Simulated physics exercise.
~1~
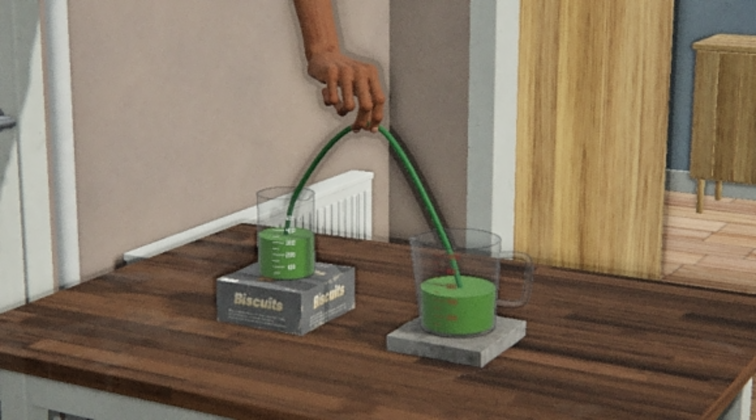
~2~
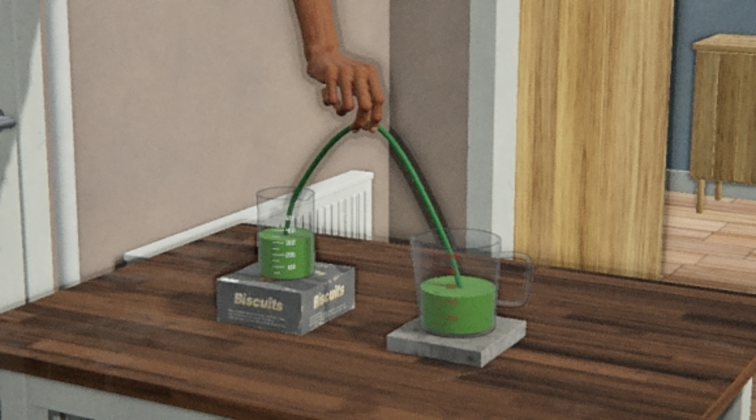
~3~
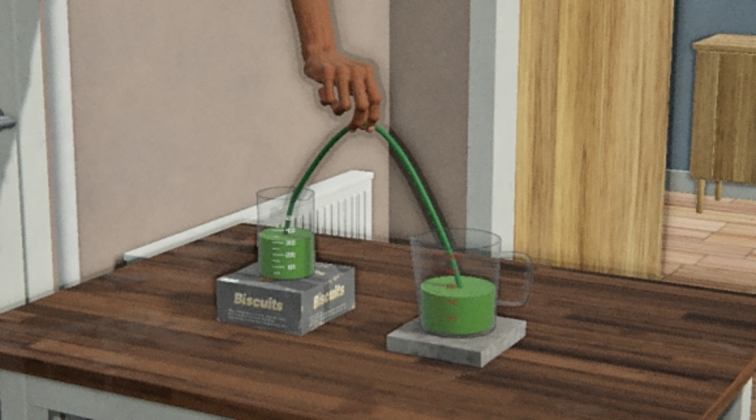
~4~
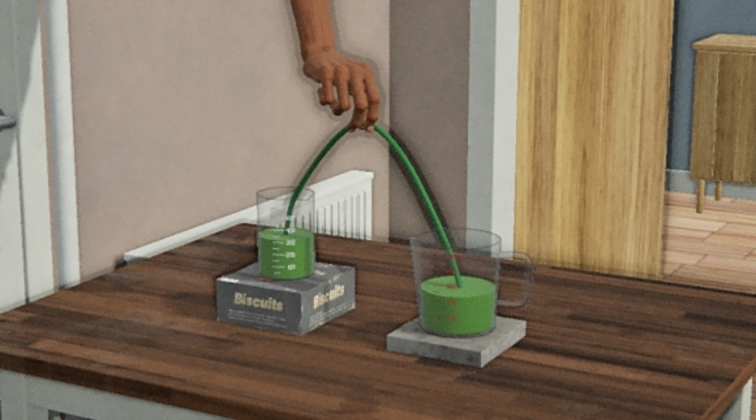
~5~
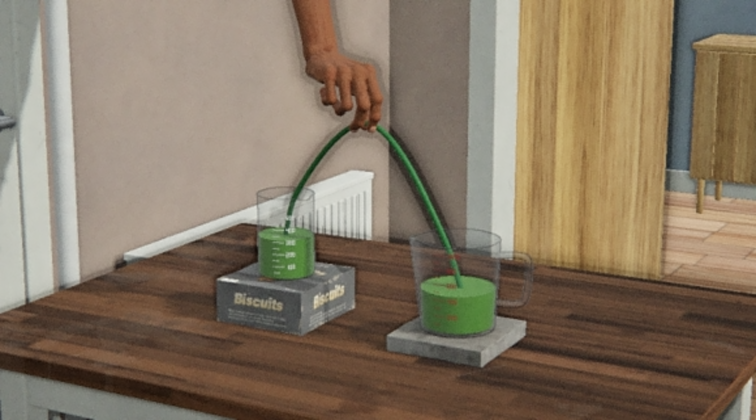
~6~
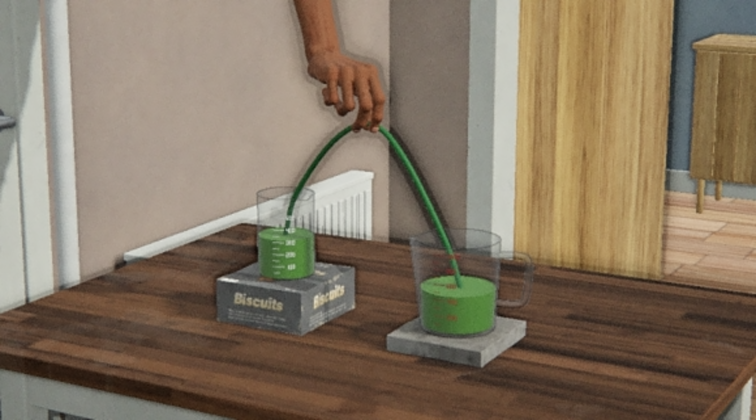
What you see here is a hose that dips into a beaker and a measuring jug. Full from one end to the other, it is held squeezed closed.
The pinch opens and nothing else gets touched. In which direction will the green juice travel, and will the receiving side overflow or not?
It flows - rightward, one that fills - no overflow.
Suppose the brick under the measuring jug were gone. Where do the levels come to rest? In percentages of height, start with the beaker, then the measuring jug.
In that order they come to 10 and 60 in a hundred of their heights.
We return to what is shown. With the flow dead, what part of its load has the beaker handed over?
Roughly 45 per cent.
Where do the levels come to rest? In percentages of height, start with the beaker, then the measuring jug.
The first at 25 per cent, the second at 55 per cent.
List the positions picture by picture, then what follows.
The first picture shows fingers on the hose; beaker (286, 232) about half full, up on the packet; measuring jug (458, 281) about half full, up on the brick.
The second picture shows still shut; beaker about half full, surface at (286, 234); measuring jug about half full, surface at (458, 287).
In the third picture, the hose is pinched; beaker (286, 232) about half full; measuring jug (458, 281) about half full.
The fourth picture shows nothing flows; beaker about half full, surface at (286, 234); measuring jug about half full, surface at (458, 287).
The fifth picture shows fingers on the hose; beaker (286, 232) about half full, up on the packet; measuring jug (458, 281) about half full, up on the brick.
The sixth picture shows still shut; beaker about half full, surface at (286, 234); measuring jug about half full, surface at (458, 287).
A moment on, the beaker is about a third full; the measuring jug is about half full.
When it is over, the beaker is about a quarter full; the measuring jug is about half full; the two surfaces are level.
